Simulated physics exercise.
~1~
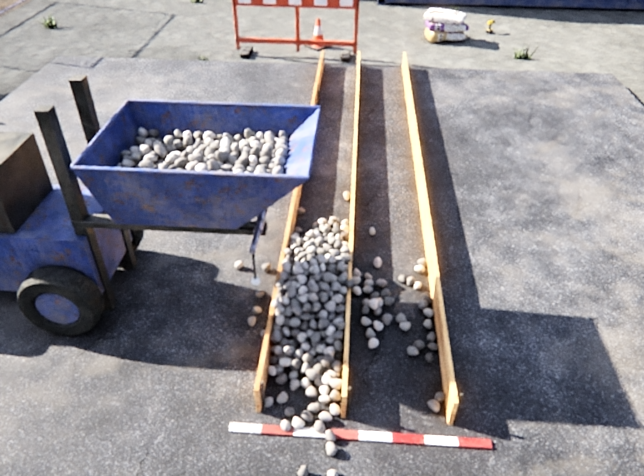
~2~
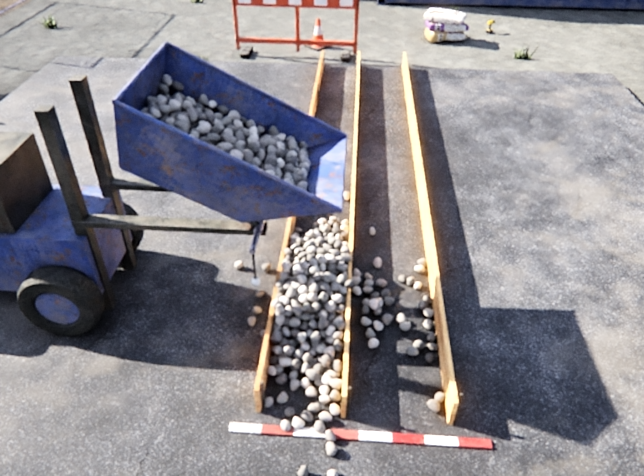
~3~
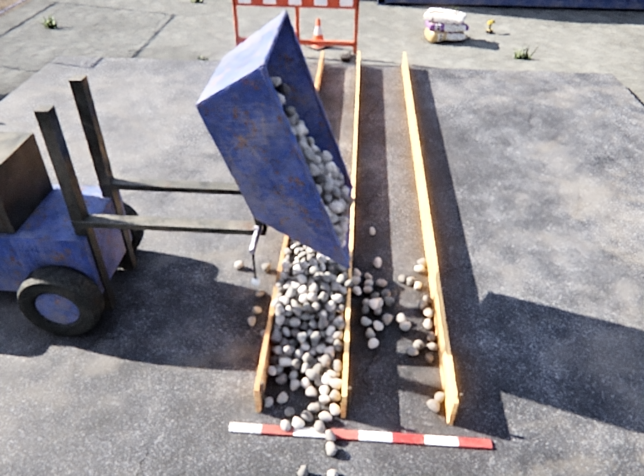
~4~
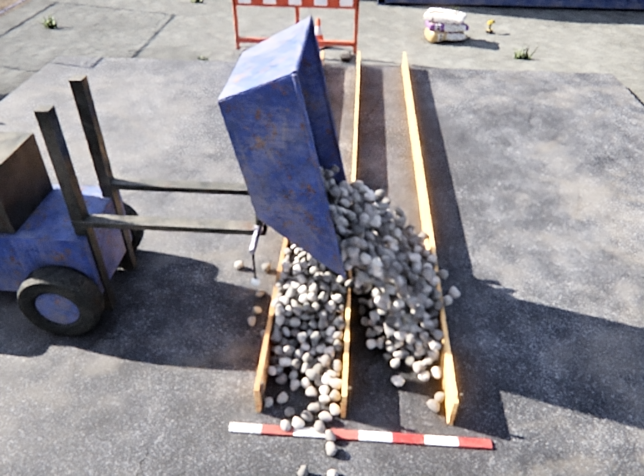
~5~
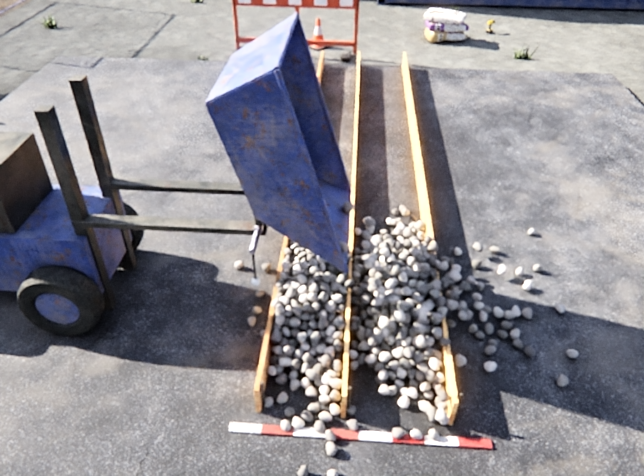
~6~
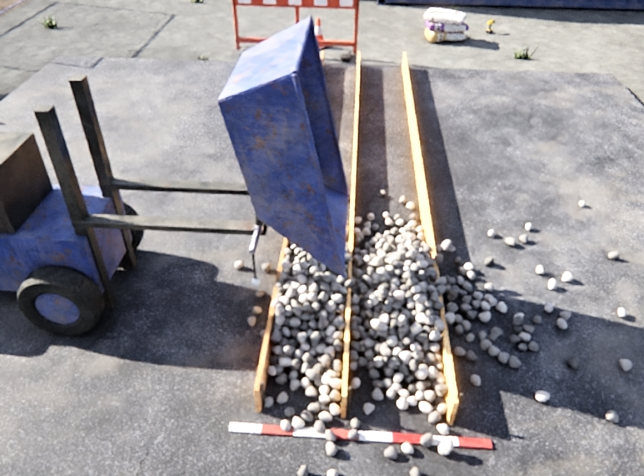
A blue skip full of rounded grey cobbles sits on the forks of a blue forklift at the left of a sunlit tarmac yard, seen from above. Three wooden boards run away from the viewer, with loose cobbles heaped mostly between the left two, a red and white strip before them and a barrier behind. The skip tips steeply to the right, and its stones pour into the right-hand bay. It rocks slightly back and forward as the rest tumble out. Finally it hangs steeply tilted, with both bays heaped and stray cobbles scattered beyond the right board.
